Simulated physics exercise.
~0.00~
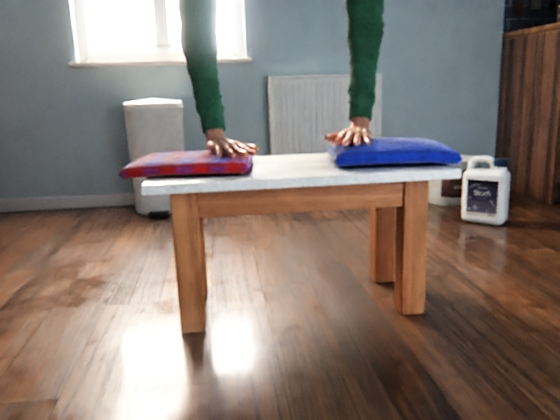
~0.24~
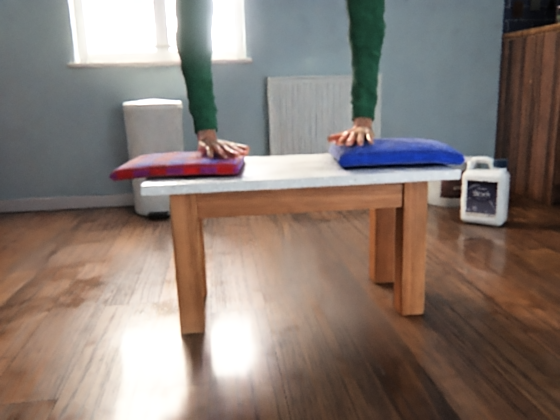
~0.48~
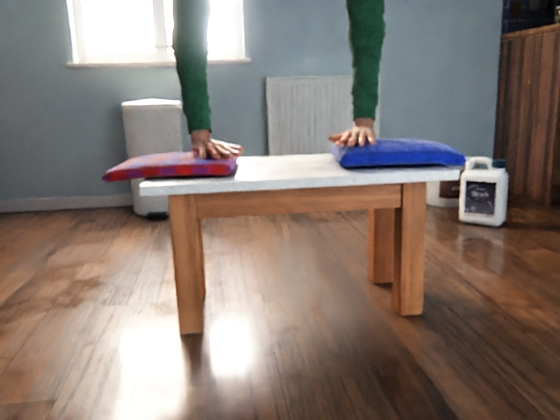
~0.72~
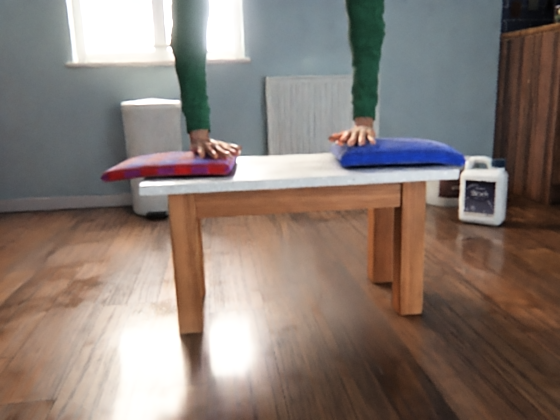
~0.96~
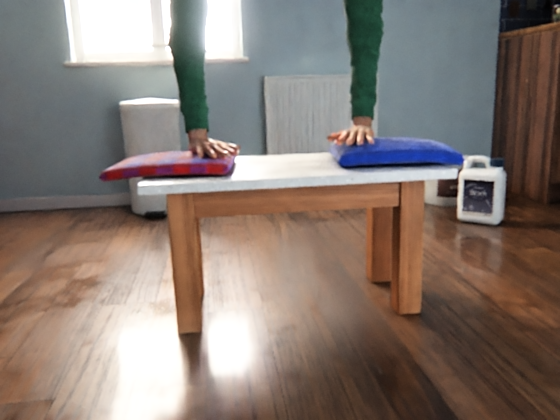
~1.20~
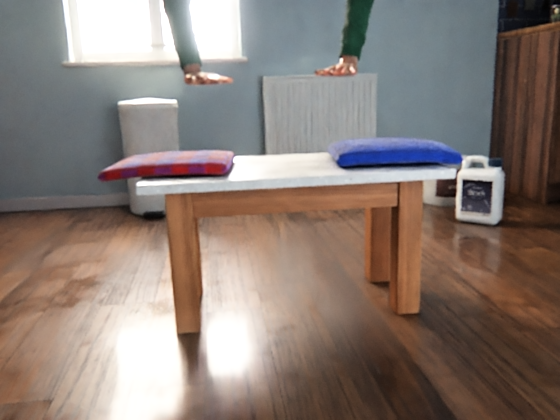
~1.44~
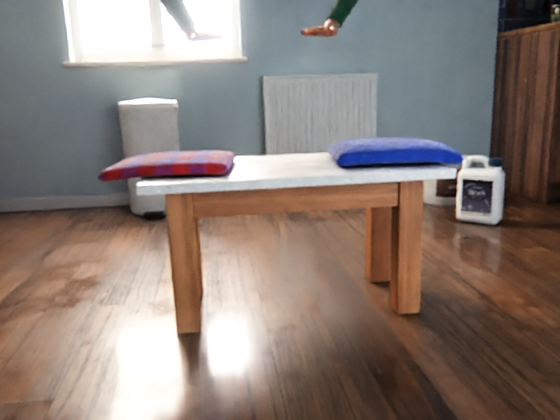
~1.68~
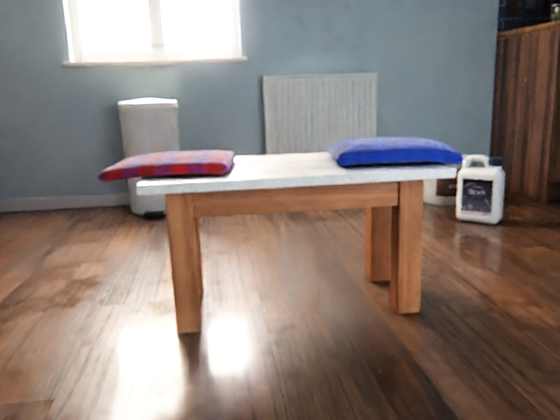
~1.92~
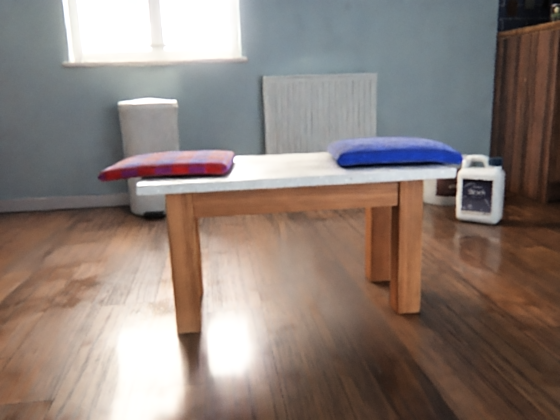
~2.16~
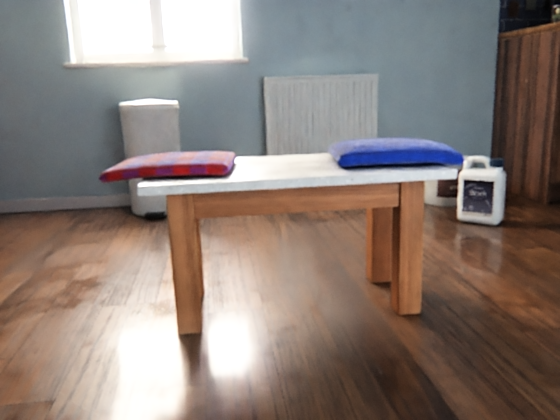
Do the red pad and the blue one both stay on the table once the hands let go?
Yes, both stay on the table. The red pad rests at the left end and the blue one rests at the right.
